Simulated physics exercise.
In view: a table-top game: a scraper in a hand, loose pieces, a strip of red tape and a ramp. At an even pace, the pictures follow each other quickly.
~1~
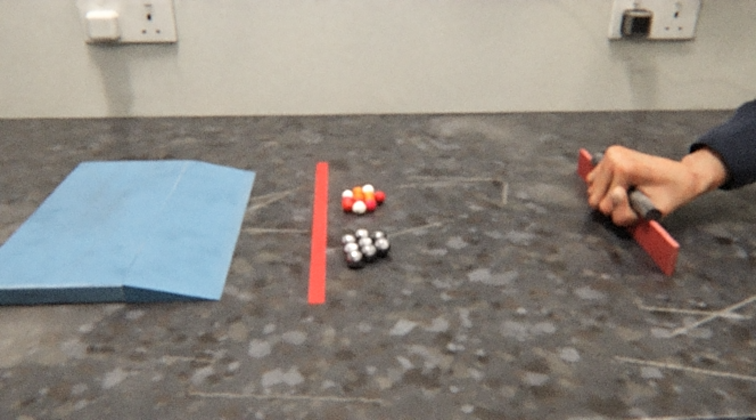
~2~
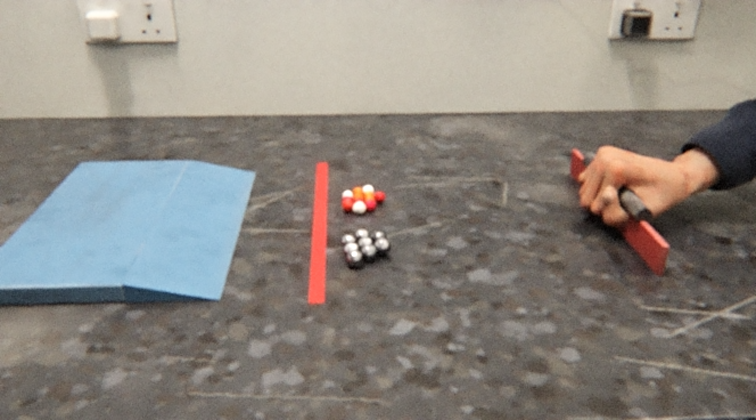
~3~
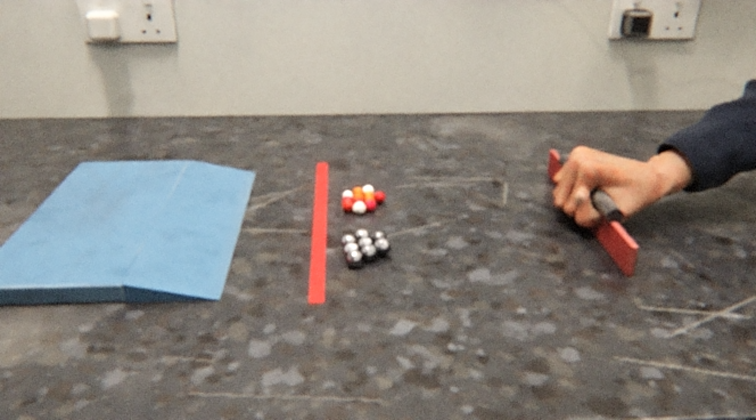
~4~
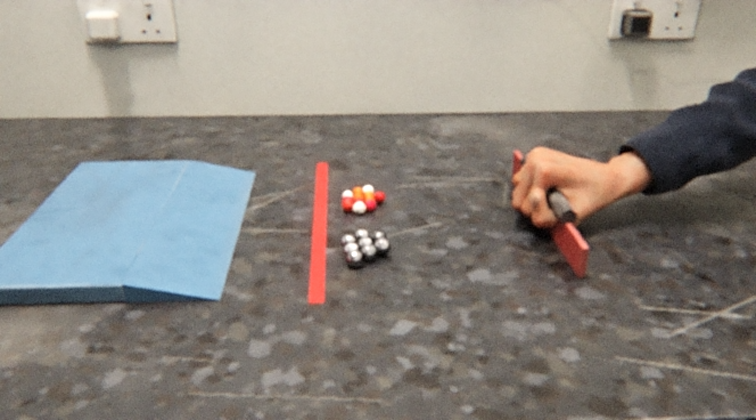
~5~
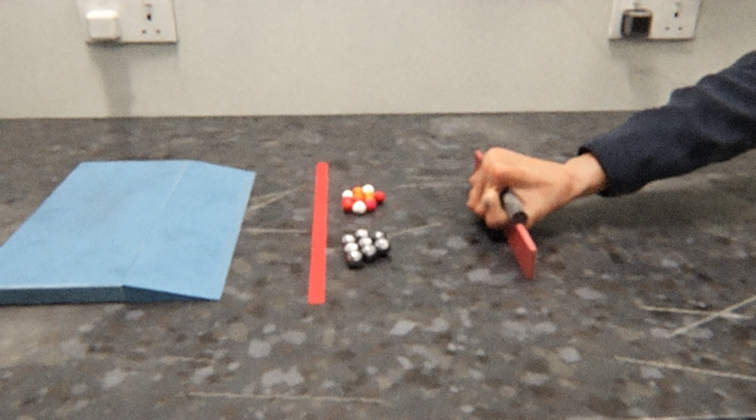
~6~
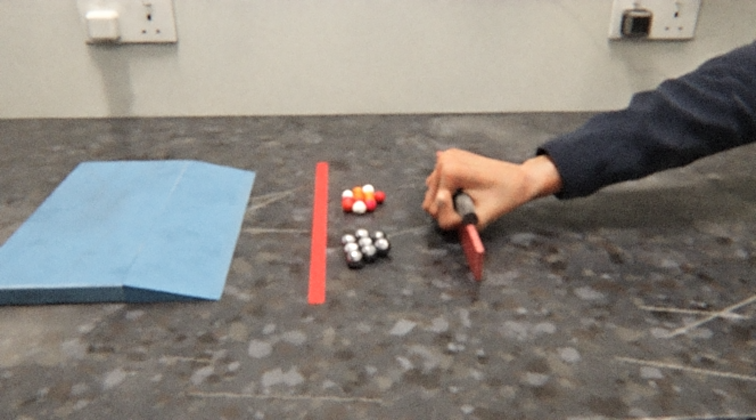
A hand slides a red scraper left across the table toward two still clusters of balls.
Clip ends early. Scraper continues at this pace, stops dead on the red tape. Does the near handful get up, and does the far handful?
Near handful: Yes; far handful: Yes.
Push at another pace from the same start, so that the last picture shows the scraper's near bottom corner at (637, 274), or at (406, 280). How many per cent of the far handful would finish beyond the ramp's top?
About 0 percent in the first try, about 100 percent in the second.
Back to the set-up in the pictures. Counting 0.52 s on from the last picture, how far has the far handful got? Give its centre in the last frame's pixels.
Its middle sits close to (154, 183) in the last picture.
Then, 0.11 s on from there, scraper still moving, near (372, 195); near handful the whole lot short of the ramp; far handful the whole lot short of the ramp.
Then, 0.24 s on from there, scraper stopped at the red tape; near handful a little on the ramp, the bulk short of the ramp; far handful the whole lot short of the ramp.
Then, 0.52 s on from there, scraper stopped at the red tape; near handful the bulk past the top, a little on the ramp; far handful the bulk past the top, near a quarter on the ramp.
In the end, scraper stopped at the red tape; near handful the whole lot past the top; far handful all but a few past the top, a little short of the ramp.
